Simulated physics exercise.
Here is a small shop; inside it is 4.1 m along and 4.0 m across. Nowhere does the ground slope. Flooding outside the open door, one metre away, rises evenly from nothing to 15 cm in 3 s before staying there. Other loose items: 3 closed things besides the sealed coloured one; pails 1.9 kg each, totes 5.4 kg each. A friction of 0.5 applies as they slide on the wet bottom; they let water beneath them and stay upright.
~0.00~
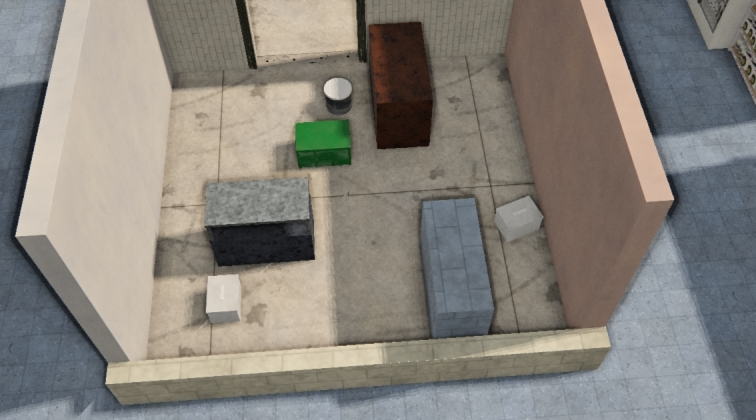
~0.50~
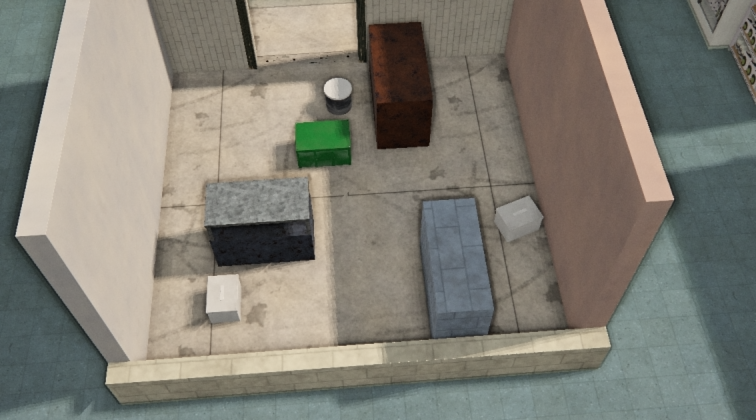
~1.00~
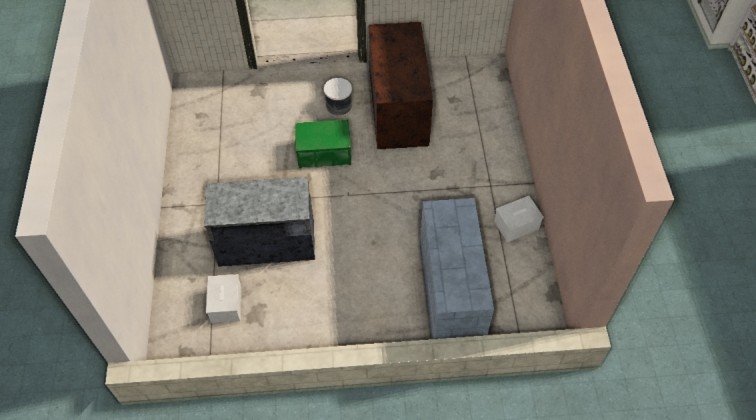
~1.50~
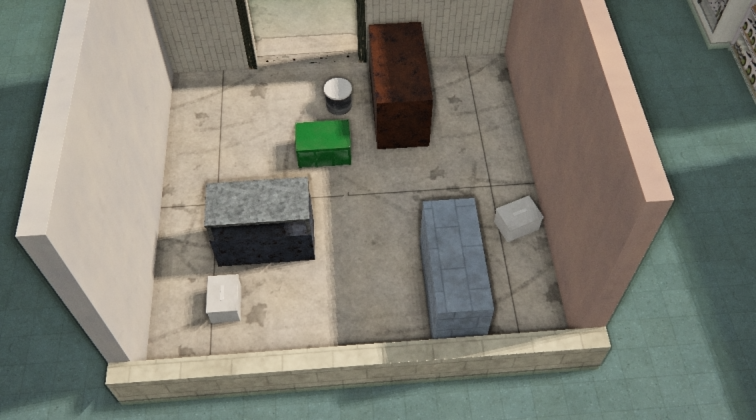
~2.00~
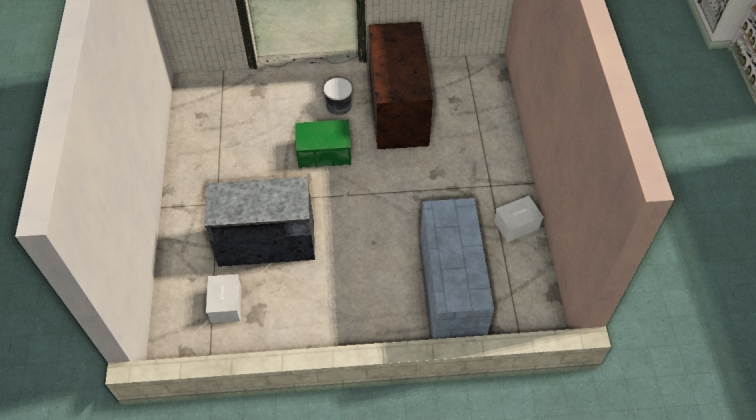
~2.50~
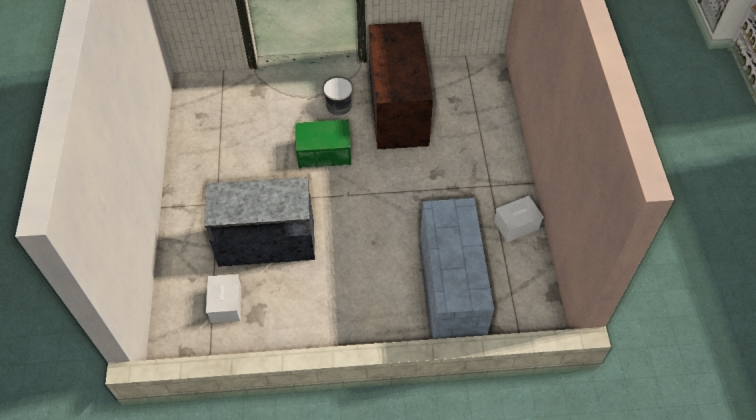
Greenish water spreads over the blue paving outside and reaches the doorway as everything inside stays still.
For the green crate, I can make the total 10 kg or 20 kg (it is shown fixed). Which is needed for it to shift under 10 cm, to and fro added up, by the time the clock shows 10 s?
I'd say even the double load falls short.
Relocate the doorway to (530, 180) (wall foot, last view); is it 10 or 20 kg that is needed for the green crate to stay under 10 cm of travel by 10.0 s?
The big mass is needed.
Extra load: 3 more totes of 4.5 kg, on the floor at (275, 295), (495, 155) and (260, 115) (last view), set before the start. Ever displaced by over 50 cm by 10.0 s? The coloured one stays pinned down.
Result, in turn - falls shy; falls shy; exceeds it.
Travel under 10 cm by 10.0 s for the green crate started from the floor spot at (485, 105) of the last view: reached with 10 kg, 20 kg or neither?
Short answer: Any load.
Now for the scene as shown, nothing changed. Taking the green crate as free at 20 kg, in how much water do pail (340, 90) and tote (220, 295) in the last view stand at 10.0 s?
Close to 5 and 4 centimetres.
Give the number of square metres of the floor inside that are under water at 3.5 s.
Roughly 2.0 m2 of it is wet.
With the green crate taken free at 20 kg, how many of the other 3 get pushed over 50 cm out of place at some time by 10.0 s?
The number is 1.
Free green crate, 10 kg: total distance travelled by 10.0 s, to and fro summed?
Around 250 cm in total.
After 3.5 s the green crate would be 4 cm from its start with 10 kg and 0 cm from its start with 20 kg; 3 cm of water round it then.
After 4.5 s the green crate would be 66 cm from its start with 10 kg and 19 cm from its start with 20 kg; 5 cm of water round it then.
After 7.0 s the green crate would be 193 cm from its start with 10 kg and 63 cm from its start with 20 kg; 6 cm of water round it then.
After 10.0 s the green crate would be 216 cm from its start with 10 kg and 75 cm from its start with 20 kg; 9 cm of water round it then.
